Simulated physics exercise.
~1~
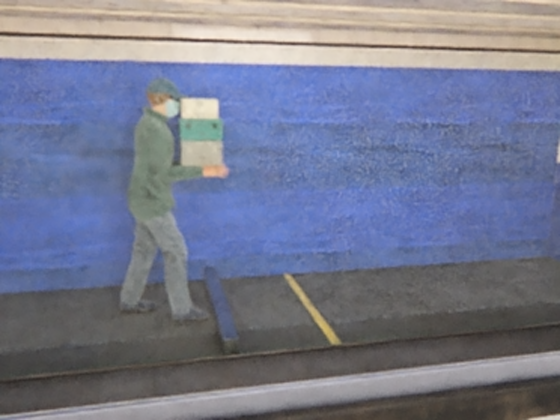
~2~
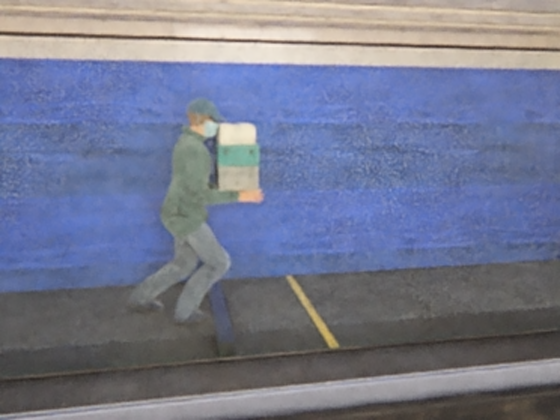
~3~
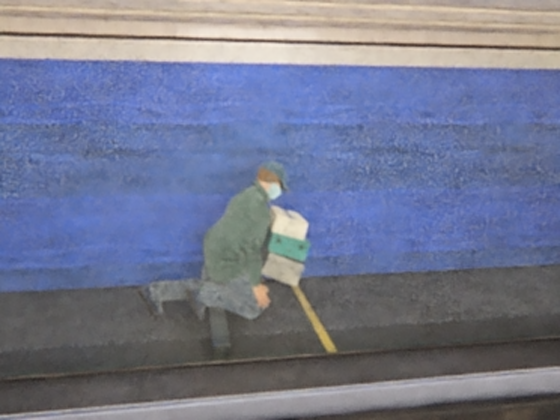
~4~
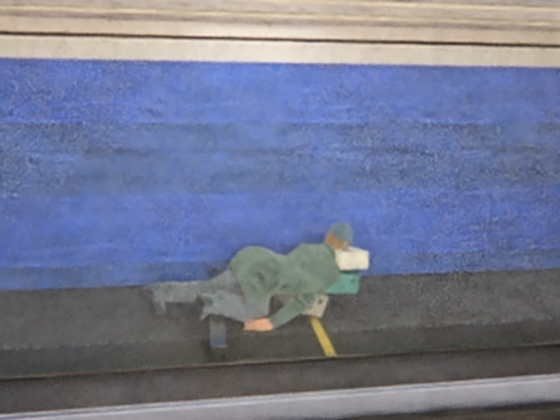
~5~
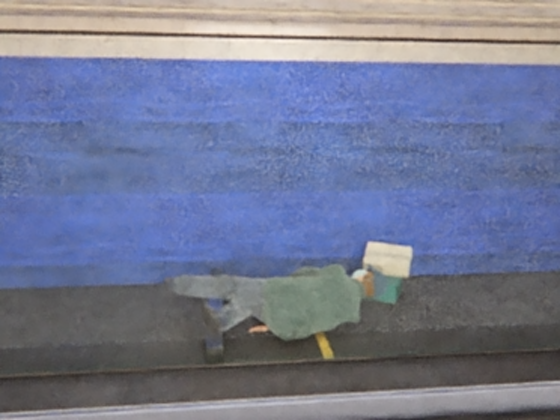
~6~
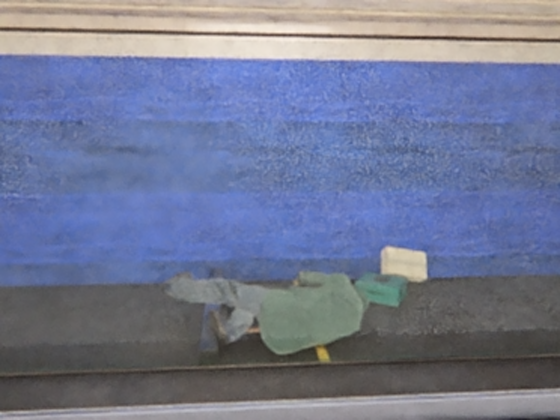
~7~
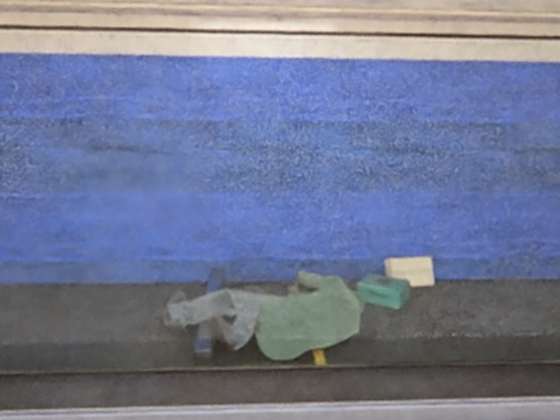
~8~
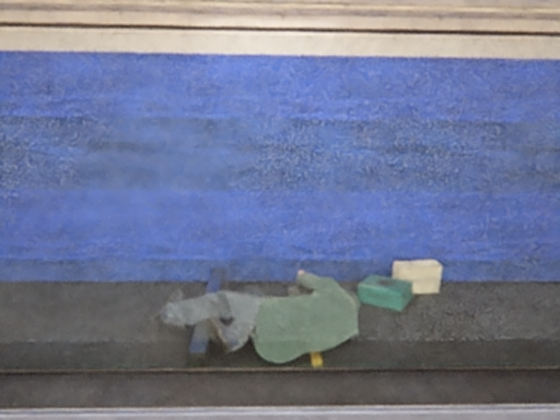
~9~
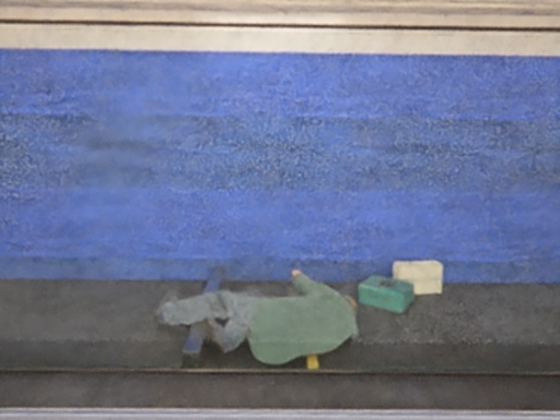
A masked person in green carrying a stack of boxes lurched forward, toppled over a low rail and sprawled face down across the yellow line, while the white and teal boxes tumbled to the right and came to rest on the floor beyond it.
